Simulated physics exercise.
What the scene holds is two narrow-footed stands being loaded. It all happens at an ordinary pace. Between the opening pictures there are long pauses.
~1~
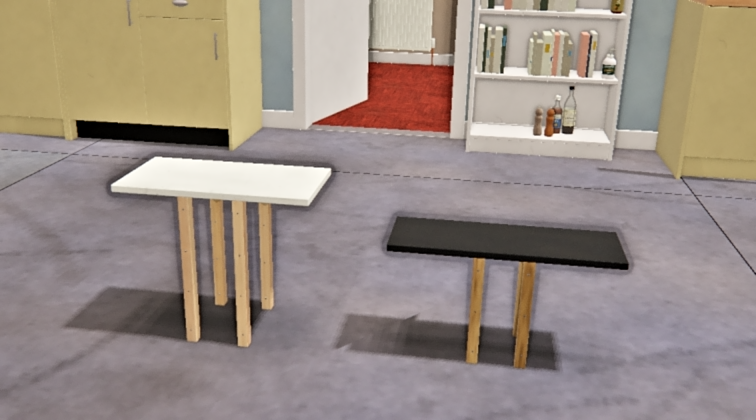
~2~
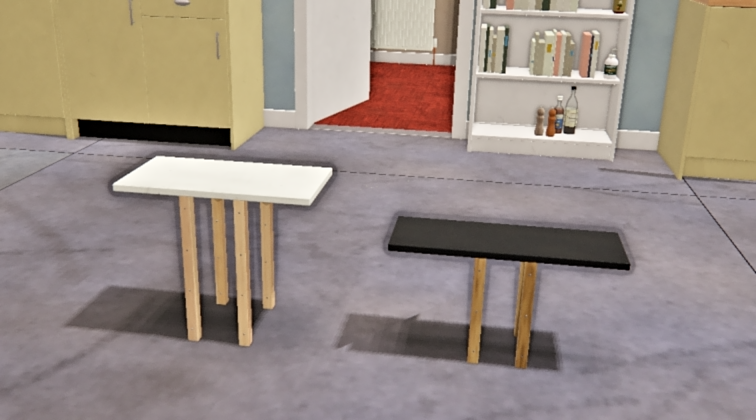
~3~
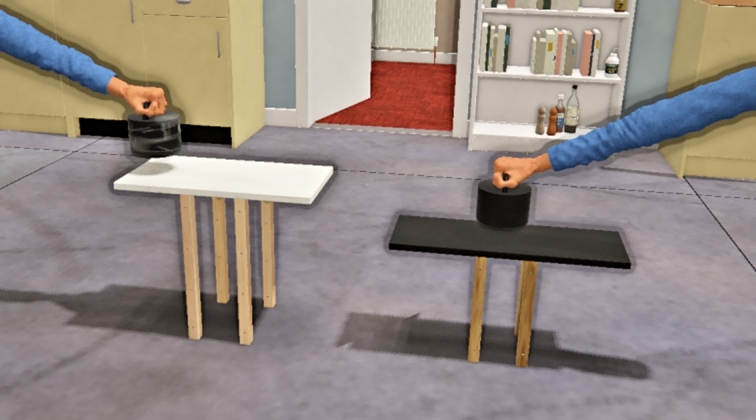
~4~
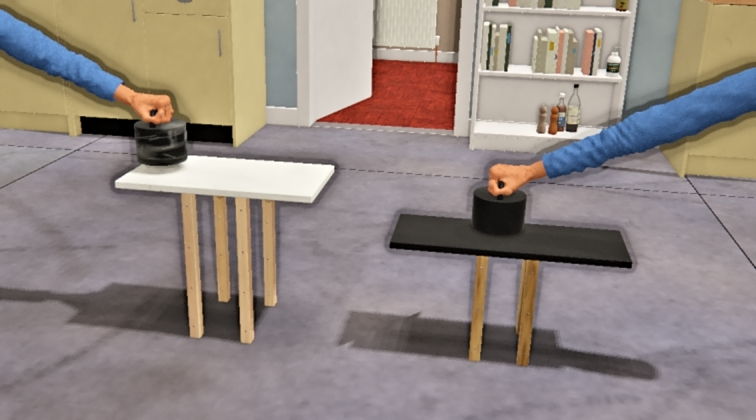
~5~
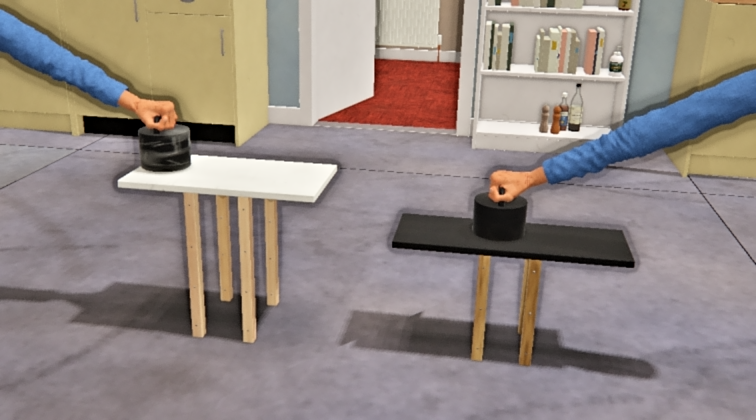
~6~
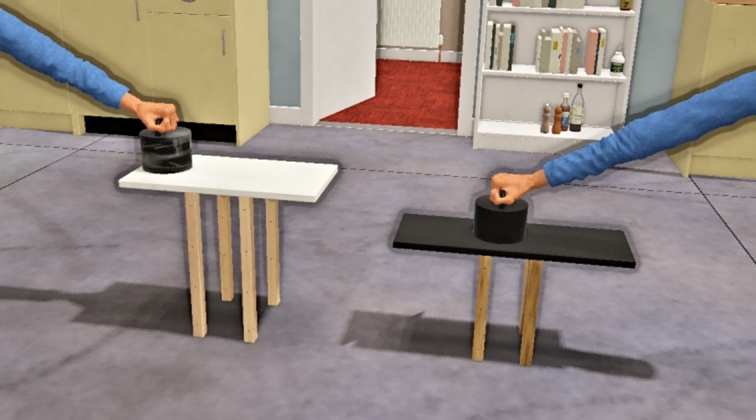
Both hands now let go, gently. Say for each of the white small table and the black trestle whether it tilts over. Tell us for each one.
One by one: White small table - tilts over; black trestle - no tilt.
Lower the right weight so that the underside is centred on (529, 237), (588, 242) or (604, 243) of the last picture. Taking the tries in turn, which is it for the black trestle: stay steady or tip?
Upright; Over; Over.
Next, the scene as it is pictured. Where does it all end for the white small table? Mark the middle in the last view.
(103, 229).
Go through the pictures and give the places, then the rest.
In the first frame, white small table (226, 180); black trestle (505, 242).
In the second frame, black trestle (506, 242).
In the third frame, still on the way; white small table (228, 178); left weight (155, 134).
In the fourth frame, still on the way; black trestle (508, 239); right weight (499, 210).
In the fifth frame, still on the way; white small table (232, 176); left weight (165, 148).
In the sixth frame, in place, still held; white small table (233, 176); black trestle (511, 239); right weight (500, 219).
Then, 0.46 s after the last picture, white small table tipped 19° from how it was near (183, 171); black trestle at rest near (511, 239).
Then, 0.58 s after the last picture, white small table tipped 40° from how it was near (146, 184); black trestle at rest near (511, 239).
Then, 0.70 s after the last picture, white small table tipped 67° from how it was near (108, 229); black trestle at rest near (511, 239).
At rest, the white small table goes over, near (103, 229); the black trestle keeps steady, near (511, 239).
